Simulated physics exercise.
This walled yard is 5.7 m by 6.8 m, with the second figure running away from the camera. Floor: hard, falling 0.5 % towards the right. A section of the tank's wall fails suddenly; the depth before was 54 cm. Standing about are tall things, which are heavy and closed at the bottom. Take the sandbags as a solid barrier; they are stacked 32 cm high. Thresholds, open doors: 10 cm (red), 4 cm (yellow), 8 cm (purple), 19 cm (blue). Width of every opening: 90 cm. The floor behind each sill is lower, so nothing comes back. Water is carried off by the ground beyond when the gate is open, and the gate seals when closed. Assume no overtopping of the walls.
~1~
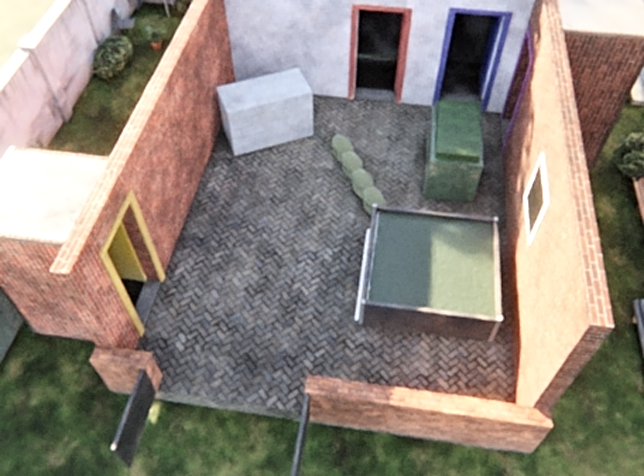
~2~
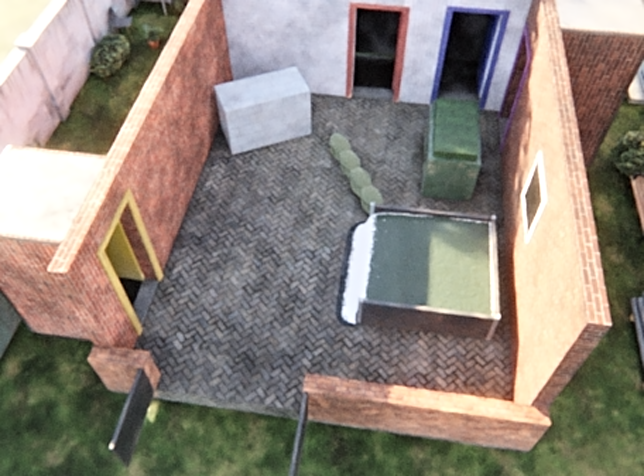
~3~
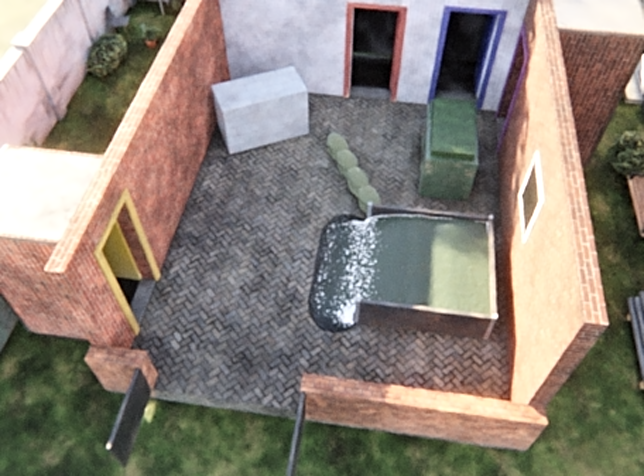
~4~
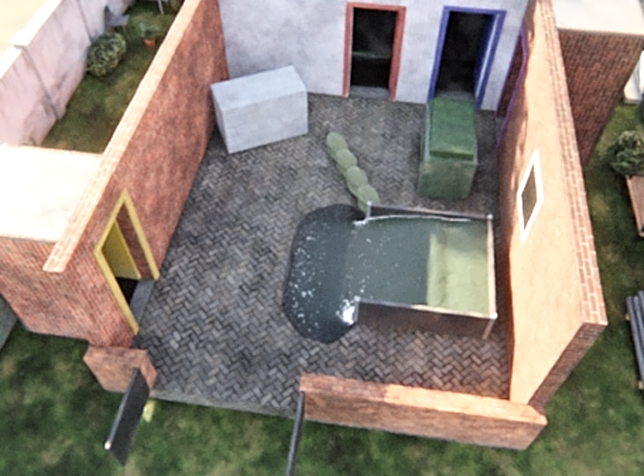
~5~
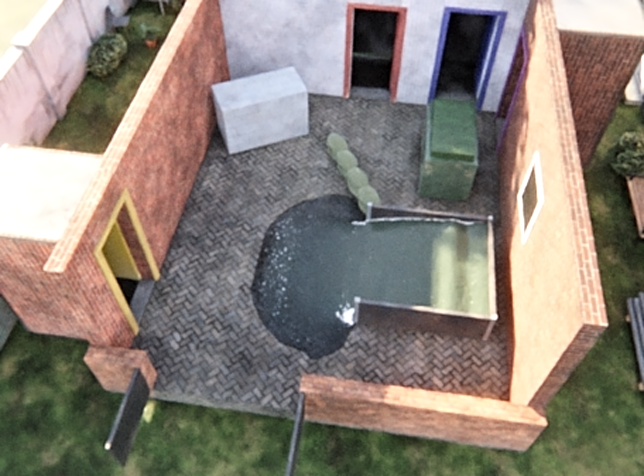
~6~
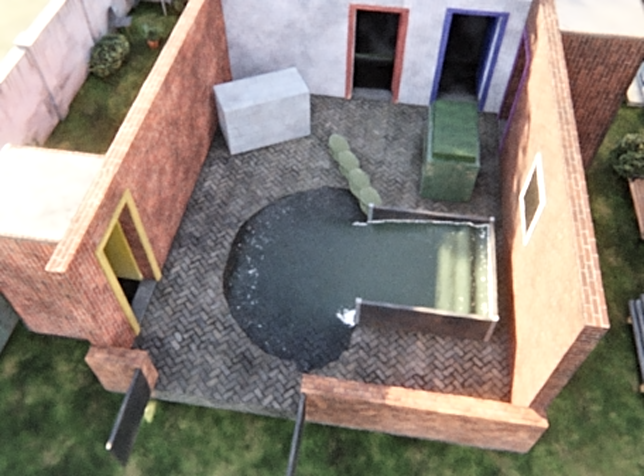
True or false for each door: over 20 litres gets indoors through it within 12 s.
Red door - false, yellow door - true, purple door - false, blue door - false.
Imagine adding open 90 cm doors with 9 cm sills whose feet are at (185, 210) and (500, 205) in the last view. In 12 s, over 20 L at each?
In that order: Over, not over.
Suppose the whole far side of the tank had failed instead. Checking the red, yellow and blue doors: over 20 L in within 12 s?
The red door comes out more than that, the yellow door less than that and the blue door less than that.
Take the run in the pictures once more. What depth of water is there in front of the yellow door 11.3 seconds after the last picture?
Depth: ~ 2.5 cm.
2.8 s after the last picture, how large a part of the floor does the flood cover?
Some 50 per cent of the floor is wet.
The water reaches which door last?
That would be the purple door.
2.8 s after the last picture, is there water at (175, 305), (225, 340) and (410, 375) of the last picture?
Soaked, soaked, untouched.
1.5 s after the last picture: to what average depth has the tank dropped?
Average depth: About 19 cm.
Then, 0.7 s after the last picture water covers 40 % of the floor and is deepest (26 cm) near (169, 253); red door not reached, yellow door 8 cm at the sill, 2 L in, purple door not reached, blue door not reached.
Then, 1.5 s after the last picture water covers 45 % of the floor and is deepest (26 cm) near (172, 245); red door not reached, yellow door 18 cm at the sill, 50 L in, purple door not reached, blue door not reached.
Then, 2.8 s after the last picture water covers 50 % of the floor and is deepest (28 cm) near (222, 140); red door not reached, yellow door 15 cm at the sill, 147 L in, purple door not reached, blue door not reached.
Then, 6.3 s after the last picture water covers 70 % of the floor and is deepest (10 cm) near (298, 298); red door 7 cm at the sill, 0 L in, yellow door 7 cm at the sill, 227 L in, purple door 3 cm at the sill, 0 L in, blue door 3 cm at the sill, 0 L in.
Then, 11.3 s after the last picture water covers 85 % of the floor and is deepest (7 cm) near (488, 277); red door 3 cm at the sill, 0 L in, yellow door 2 cm at the sill, 234 L in, purple door 5 cm at the sill, 0 L in, blue door 5 cm at the sill, 0 L in.
